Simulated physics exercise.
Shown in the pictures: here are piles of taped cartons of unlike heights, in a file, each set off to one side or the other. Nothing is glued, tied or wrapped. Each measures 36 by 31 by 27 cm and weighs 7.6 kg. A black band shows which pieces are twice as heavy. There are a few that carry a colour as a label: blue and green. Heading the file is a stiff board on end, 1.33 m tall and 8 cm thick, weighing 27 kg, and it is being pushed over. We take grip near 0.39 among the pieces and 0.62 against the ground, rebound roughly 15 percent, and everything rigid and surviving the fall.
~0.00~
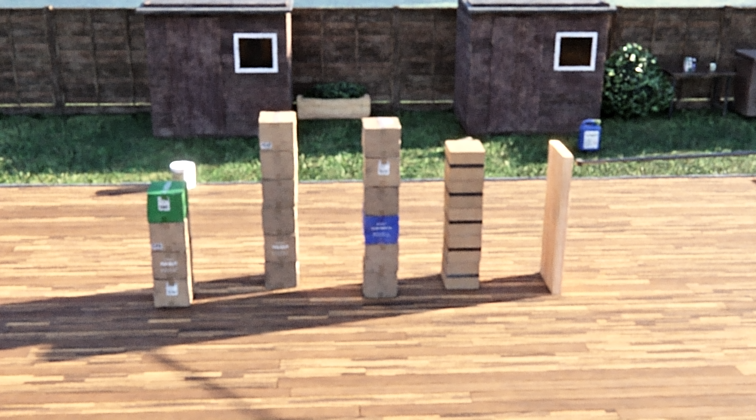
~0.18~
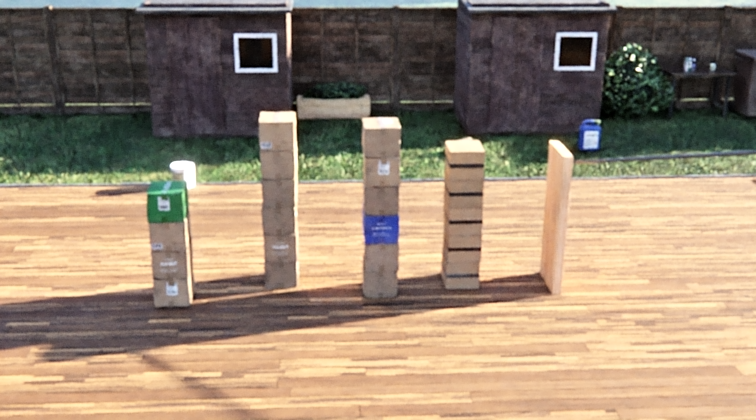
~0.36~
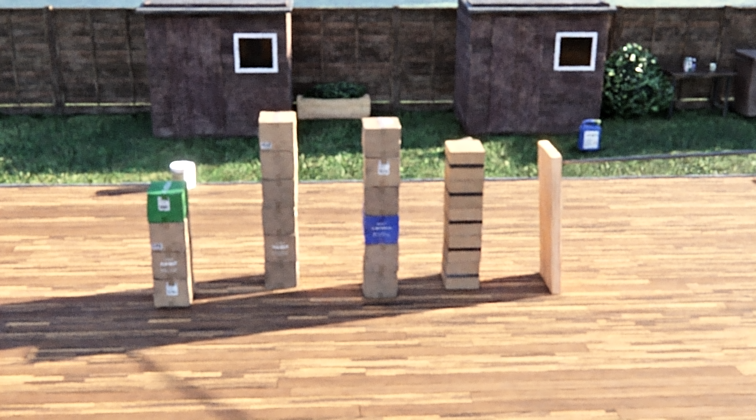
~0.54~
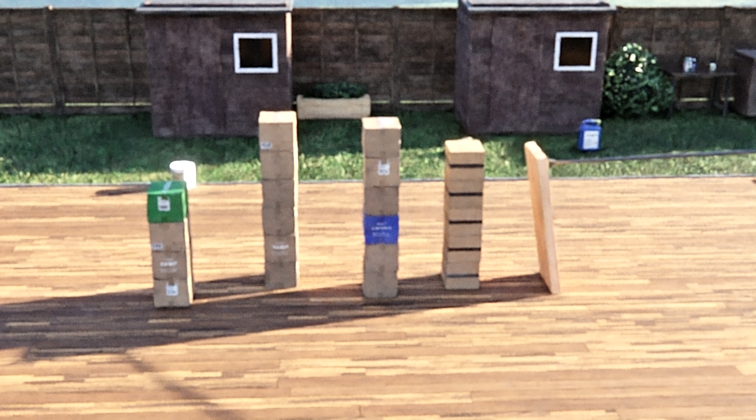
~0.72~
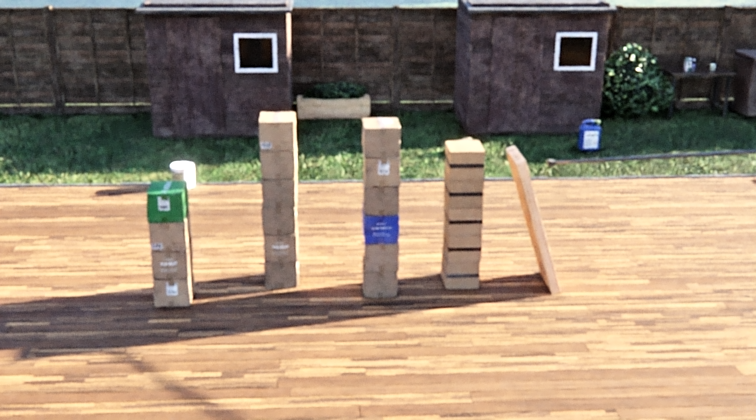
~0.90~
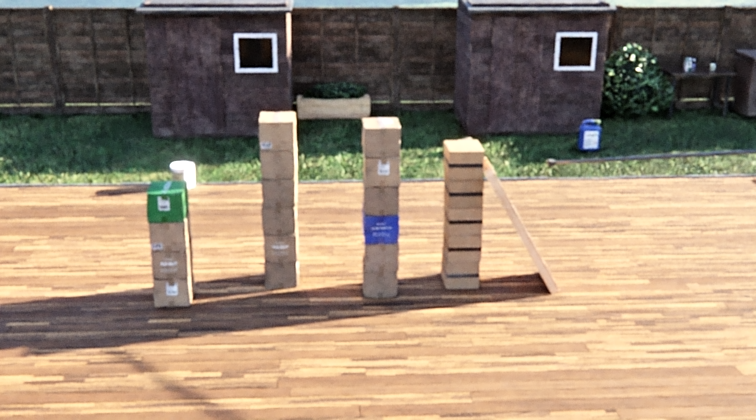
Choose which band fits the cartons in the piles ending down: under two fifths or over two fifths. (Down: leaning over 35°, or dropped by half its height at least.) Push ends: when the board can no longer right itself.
Fewer than two in five.
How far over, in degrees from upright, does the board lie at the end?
The board settles some 30 degrees away from upright.
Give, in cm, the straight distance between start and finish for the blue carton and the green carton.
Blue ends up 0 cm away; green ends up 0 cm away.
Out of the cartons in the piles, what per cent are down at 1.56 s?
0 %.
By 0.96 s, board 32° from upright; none of the 21 cartons down, 1 disturbed.
When it is over (1.9 s), board 32° from upright; none of the 21 cartons down, 1 disturbed; green carton unmoved; blue carton unmoved. That is 0 per cent. In pixels of the last frame, middles, green carton near (168, 201), blue carton near (380, 223).
